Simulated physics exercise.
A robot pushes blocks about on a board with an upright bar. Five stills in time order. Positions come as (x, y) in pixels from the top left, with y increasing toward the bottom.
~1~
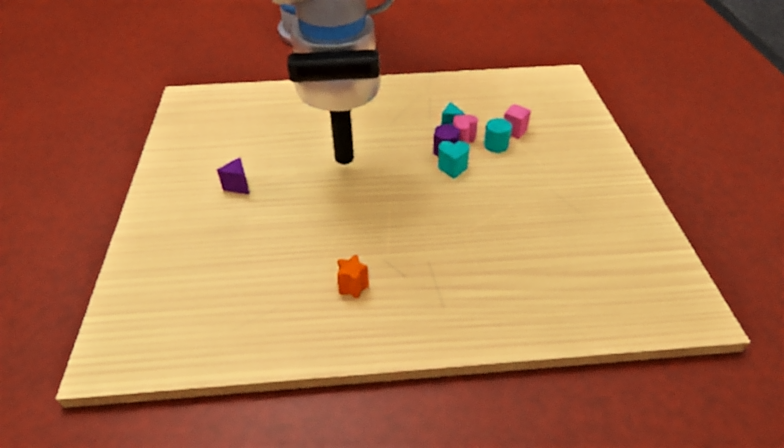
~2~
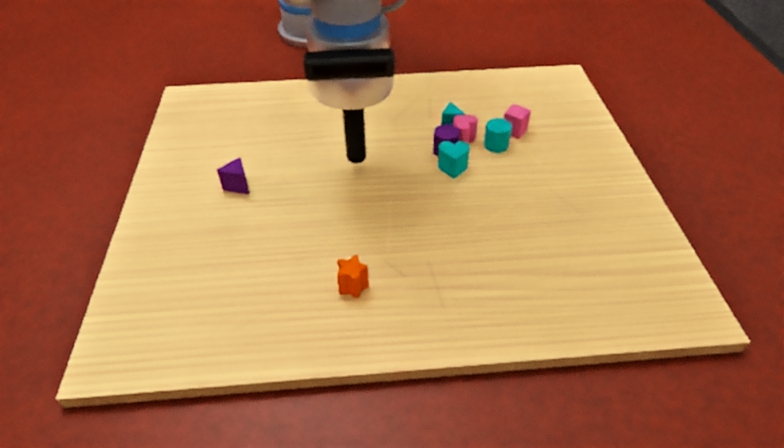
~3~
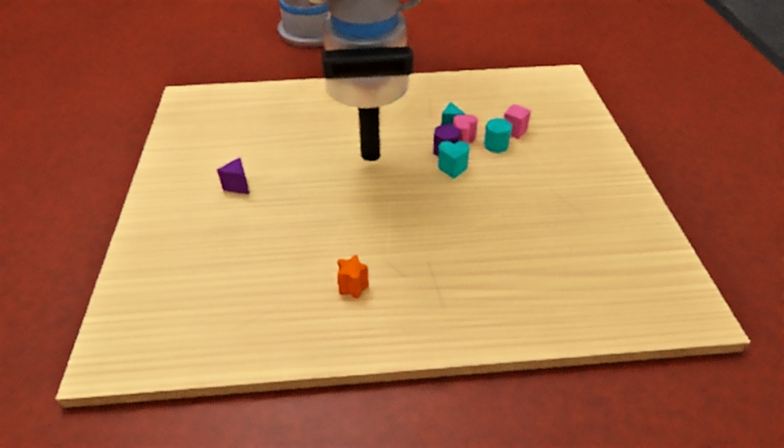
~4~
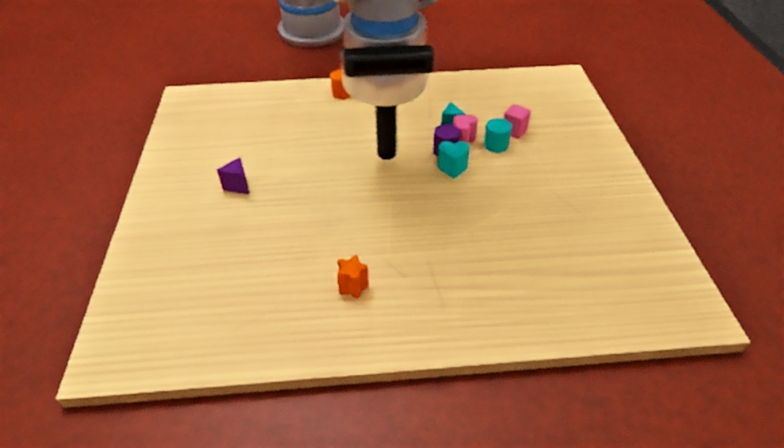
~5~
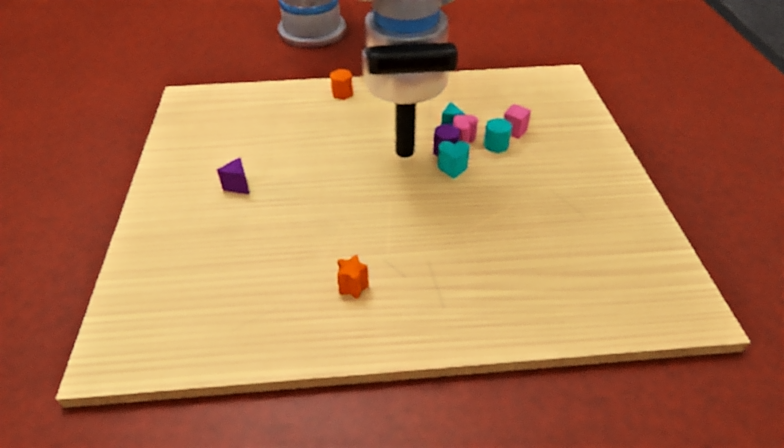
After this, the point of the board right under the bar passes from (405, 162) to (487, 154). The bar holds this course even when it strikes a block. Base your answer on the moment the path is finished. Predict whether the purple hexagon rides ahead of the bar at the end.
The bar has lost it.
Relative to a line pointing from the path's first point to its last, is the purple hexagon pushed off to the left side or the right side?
Left side.
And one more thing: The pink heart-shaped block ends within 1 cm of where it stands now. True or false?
It is false.
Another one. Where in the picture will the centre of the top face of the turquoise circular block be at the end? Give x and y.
The middle of its upper face should be somewhere near (513, 121).
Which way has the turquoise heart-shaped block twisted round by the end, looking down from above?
From above, the turquoise heart-shaped block will be seen to turn clockwise.
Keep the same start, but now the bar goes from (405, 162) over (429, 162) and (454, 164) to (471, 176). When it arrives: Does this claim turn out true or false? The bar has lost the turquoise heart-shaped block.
This is false.
The first path, step by step. One third of the way, bar at (434, 150); purple hexagon at (451, 131).
Two thirds of the way, bar at (461, 147); purple hexagon at (476, 126), turned 15° anticlockwise; turquoise heart-shaped block at (472, 152), turned 65° clockwise; pink heart-shaped block at (479, 113), turned 55° anticlockwise.
At the end, bar at (489, 144); purple hexagon at (487, 120), turned 40° anticlockwise; turquoise heart-shaped block at (473, 152), turned 70° clockwise; pink heart-shaped block at (481, 107), turned 80° anticlockwise; turquoise circular block at (513, 121).
